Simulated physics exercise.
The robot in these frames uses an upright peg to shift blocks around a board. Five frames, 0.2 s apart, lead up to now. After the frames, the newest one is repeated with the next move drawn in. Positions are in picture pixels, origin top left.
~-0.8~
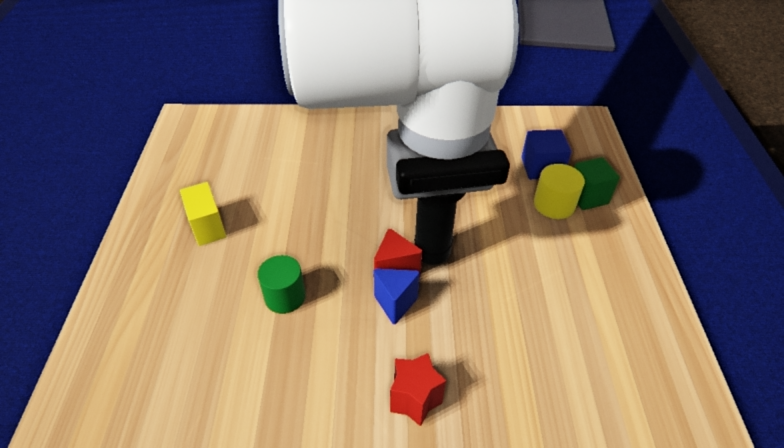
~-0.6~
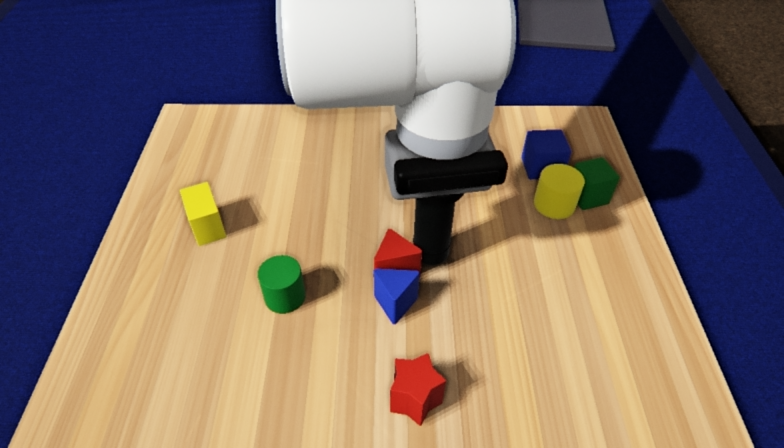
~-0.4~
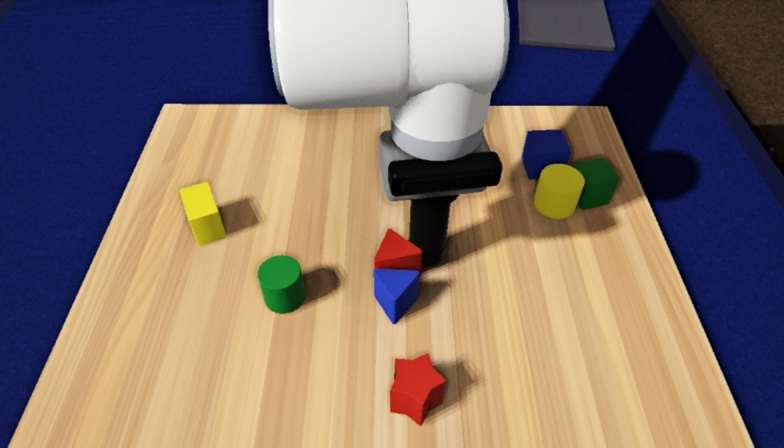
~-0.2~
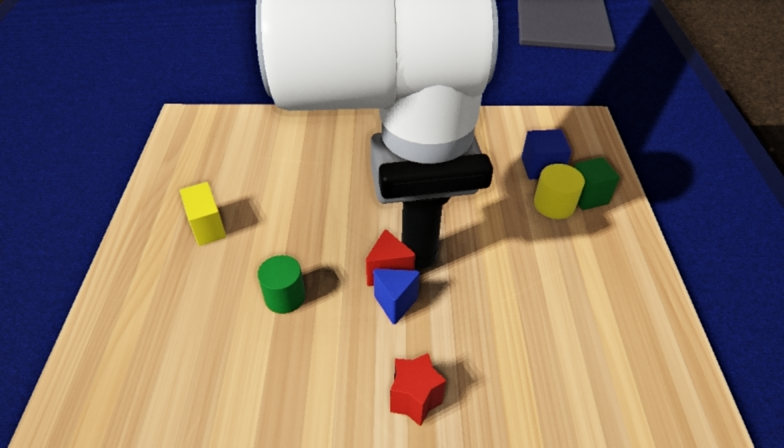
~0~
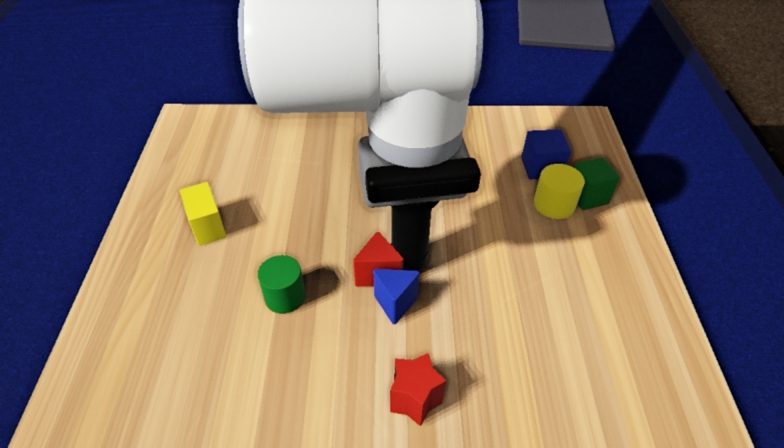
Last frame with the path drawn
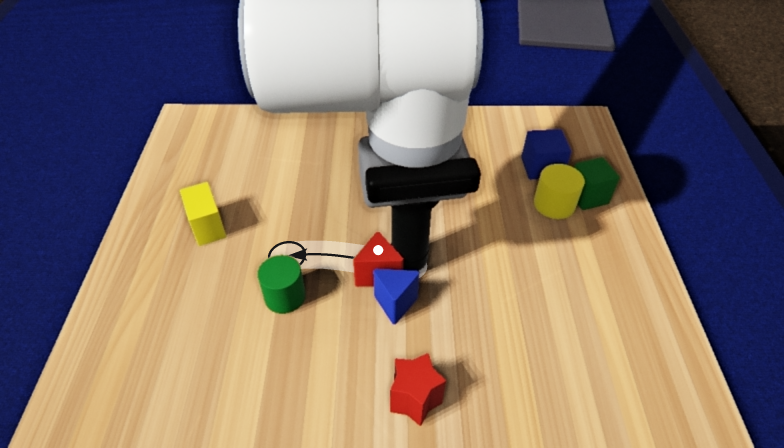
Robot arm with a black peg edging left on a wooden board, nudging a red triangular block left beside a blue one.
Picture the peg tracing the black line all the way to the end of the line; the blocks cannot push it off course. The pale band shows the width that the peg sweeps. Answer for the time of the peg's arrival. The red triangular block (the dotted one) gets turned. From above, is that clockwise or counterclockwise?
The block turns counter-clockwise.
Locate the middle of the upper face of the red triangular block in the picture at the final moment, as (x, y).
In the picture, it is at (336, 257).
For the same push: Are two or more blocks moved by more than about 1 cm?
Short answer: No.
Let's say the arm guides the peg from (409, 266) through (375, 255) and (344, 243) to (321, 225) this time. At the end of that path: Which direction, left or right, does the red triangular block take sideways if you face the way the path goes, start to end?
Answer: Left.
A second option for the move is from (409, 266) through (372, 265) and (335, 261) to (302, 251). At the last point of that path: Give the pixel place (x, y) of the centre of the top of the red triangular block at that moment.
Answer: (318, 261).
The line goes from (409, 266) over (368, 260) and (328, 255) to (287, 256); the dot is on the red triangular block.
The first path, step by step. One third of the way, peg at (367, 253); red triangular block at (344, 255), turned 25° anticlockwise.
Two thirds of the way, peg at (327, 248); red triangular block at (336, 257), turned 45° anticlockwise.
At the end, peg at (286, 249); green disc unmoved; red triangular block at (336, 257), turned 45° anticlockwise.
